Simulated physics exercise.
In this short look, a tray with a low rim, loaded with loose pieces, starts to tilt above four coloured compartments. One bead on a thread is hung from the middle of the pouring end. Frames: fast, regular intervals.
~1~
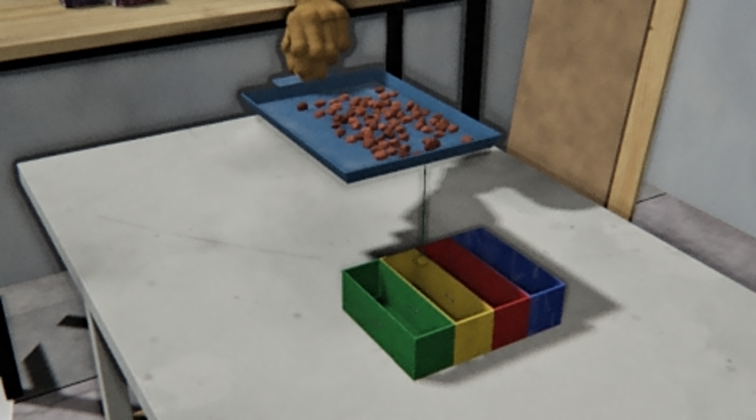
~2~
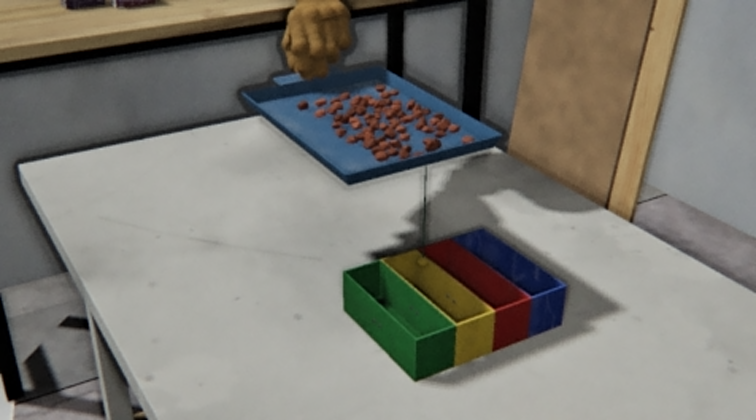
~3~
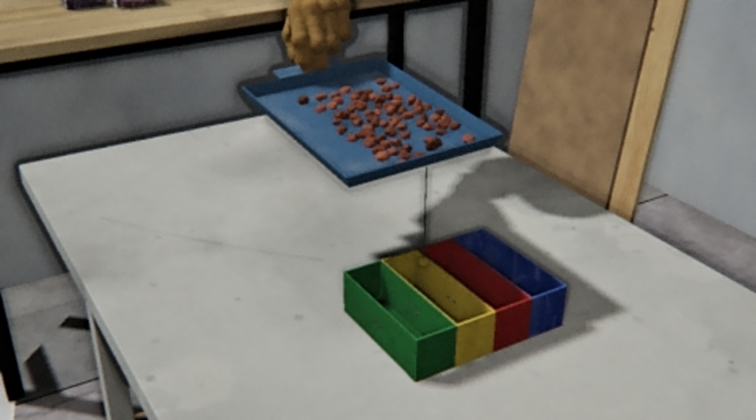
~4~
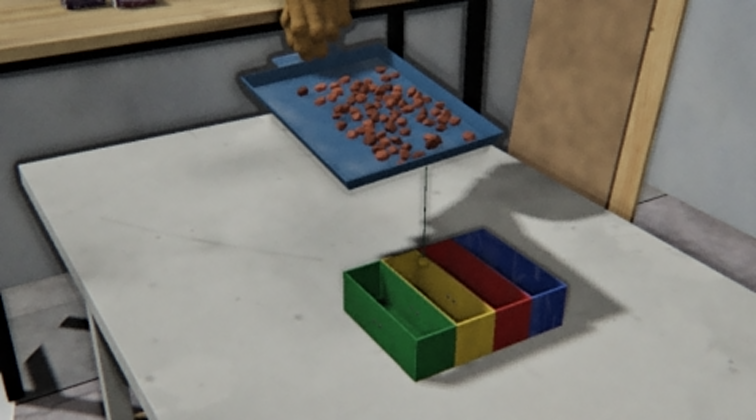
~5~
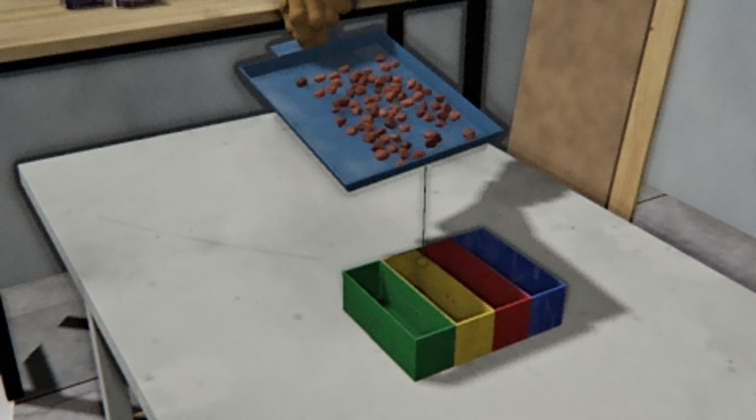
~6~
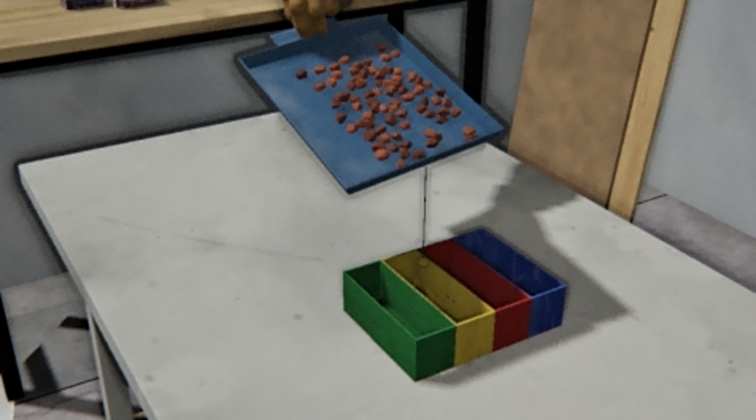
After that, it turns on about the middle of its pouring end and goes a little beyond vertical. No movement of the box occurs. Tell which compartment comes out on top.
It is green that comes out on top.
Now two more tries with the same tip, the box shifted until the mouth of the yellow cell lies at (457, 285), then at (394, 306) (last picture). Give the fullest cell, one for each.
First try: The green cell. Second try: That yellow cell.
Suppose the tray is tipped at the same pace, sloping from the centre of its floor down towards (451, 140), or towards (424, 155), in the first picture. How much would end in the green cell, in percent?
Shares: About 0 in a hundred, then about 10 in a hundred.
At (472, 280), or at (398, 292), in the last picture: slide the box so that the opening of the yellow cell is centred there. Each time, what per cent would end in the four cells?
In turn about 10 and about 90 percent.
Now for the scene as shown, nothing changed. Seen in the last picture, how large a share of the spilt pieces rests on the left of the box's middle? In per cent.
Around 100 %.
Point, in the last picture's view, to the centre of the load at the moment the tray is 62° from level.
I'd put the middle of the pieces at roughly (379, 176).
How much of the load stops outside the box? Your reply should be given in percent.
60 %.
Shortly afterwards, tray tipped steeply; the bulk on the tray; only a few in the green cell; a little falling or outside the box.
Next, tray tipped past a quarter turn; only a few on the tray; near a third in the green cell; a little in the yellow cell; near half falling or outside the box.
Some moments later, tray tipped past a quarter turn; near a third in the green cell; a little in the yellow cell; near half falling or outside the box.
In the end, tray tipped past a quarter turn; near a third in the green cell; a little in the yellow cell; none at all in the red cell; none at all in the blue cell; near half outside the box.
